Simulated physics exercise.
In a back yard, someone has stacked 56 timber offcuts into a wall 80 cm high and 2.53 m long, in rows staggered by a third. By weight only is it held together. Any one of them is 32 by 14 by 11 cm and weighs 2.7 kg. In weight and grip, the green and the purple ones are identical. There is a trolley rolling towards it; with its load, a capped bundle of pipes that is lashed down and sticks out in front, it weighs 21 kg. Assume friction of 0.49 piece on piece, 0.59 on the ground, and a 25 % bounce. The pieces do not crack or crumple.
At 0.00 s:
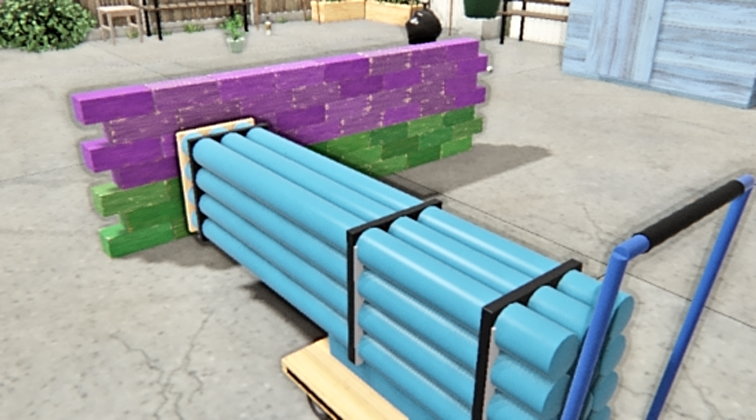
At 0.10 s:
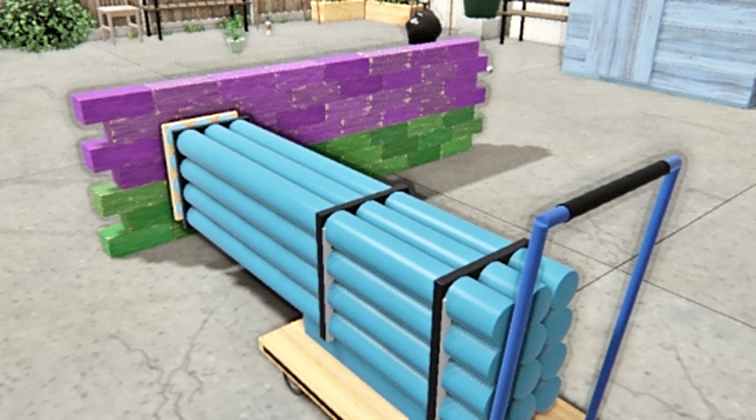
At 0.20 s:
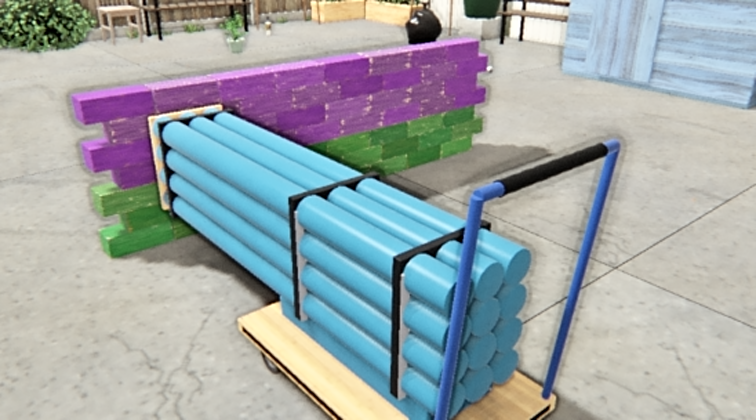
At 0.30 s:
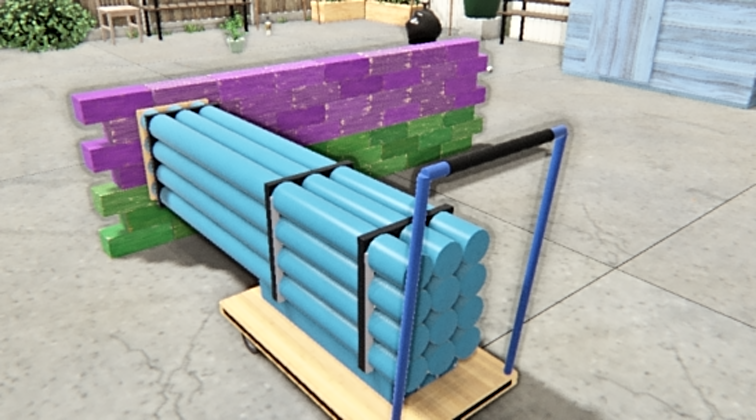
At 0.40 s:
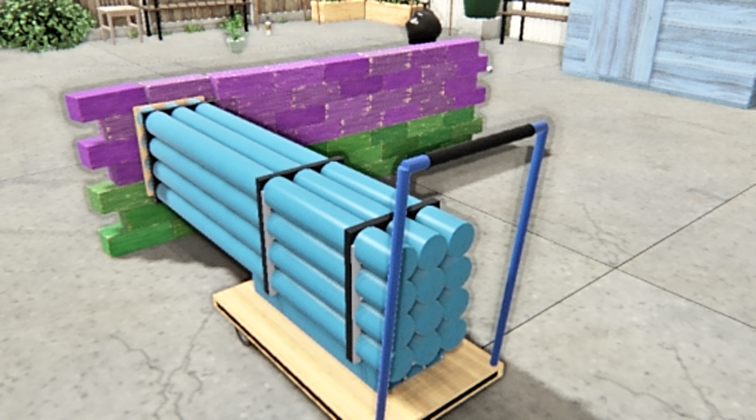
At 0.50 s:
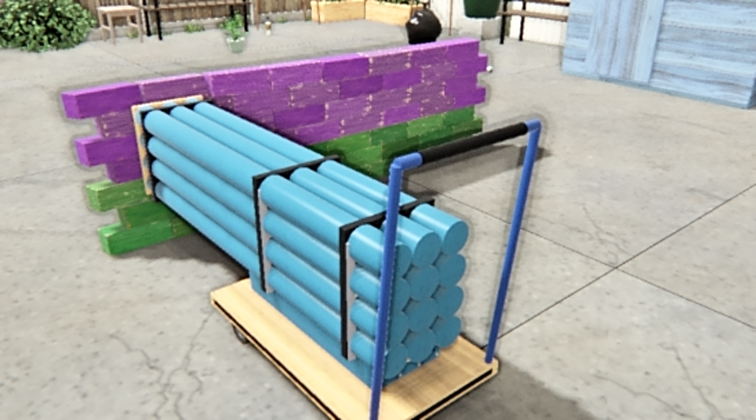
In a back yard, a trolley carrying a strapped bundle of blue pipes rolls up to a low wall of purple and green blocks; the bundle's capped front end pushes into it, shifting and slightly tilting some blocks near the left end.
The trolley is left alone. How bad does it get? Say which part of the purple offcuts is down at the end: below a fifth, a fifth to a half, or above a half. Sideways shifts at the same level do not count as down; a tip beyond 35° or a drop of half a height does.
A fifth to a half.
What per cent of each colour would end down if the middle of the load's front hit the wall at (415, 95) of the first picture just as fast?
Then green 0, purple 0 per cent.
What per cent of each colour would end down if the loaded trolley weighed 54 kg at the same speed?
You'd get green at 20 and purple at 40 per cent down.
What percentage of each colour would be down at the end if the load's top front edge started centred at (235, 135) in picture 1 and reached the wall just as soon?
Down at the end: Green 20 per cent, purple 40 per cent.
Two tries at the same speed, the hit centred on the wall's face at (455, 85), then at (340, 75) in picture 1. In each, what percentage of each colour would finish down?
You'd get green at 20 followed by 0, and purple at 40 followed by 30 percent.
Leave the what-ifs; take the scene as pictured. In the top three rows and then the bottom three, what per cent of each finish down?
Top 40 per cent versus bottom 10 per cent.
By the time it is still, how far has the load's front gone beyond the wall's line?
5 cm beyond.
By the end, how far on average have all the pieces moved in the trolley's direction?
About 15 cm.
Around 0.70 s, load 7 cm past the wall's line, stopped; none of the 32 purple offcuts down (0 of 56 in all colours); top purple offcut unmoved; top green offcut tipped 15°.
Around 0.96 s, load 7 cm past the wall's line, still rolling; 3 of the 32 purple offcuts down (3 of 56 in all colours); top purple offcut unmoved; top green offcut tipped 33°.
Around 1.16 s, load 7 cm past the wall's line, stopped; 12 of the 32 purple offcuts down (14 of 56 in all colours); top purple offcut unmoved; top green offcut tipped 71°, 11 cm lower.
Around 1.34 s, load 7 cm past the wall's line, stopped; 12 of the 32 purple offcuts down (15 of 56 in all colours); top purple offcut unmoved; top green offcut on its side.
Finally (2.0 s), load 7 cm past the wall's line, stopped; 12 of the 32 purple offcuts down (15 of 56 in all colours); top purple offcut unmoved; top green offcut on its side. That is 38 per cent. Seen by the last camera, middles, top purple offcut near (384, 61), top green offcut near (119, 214).
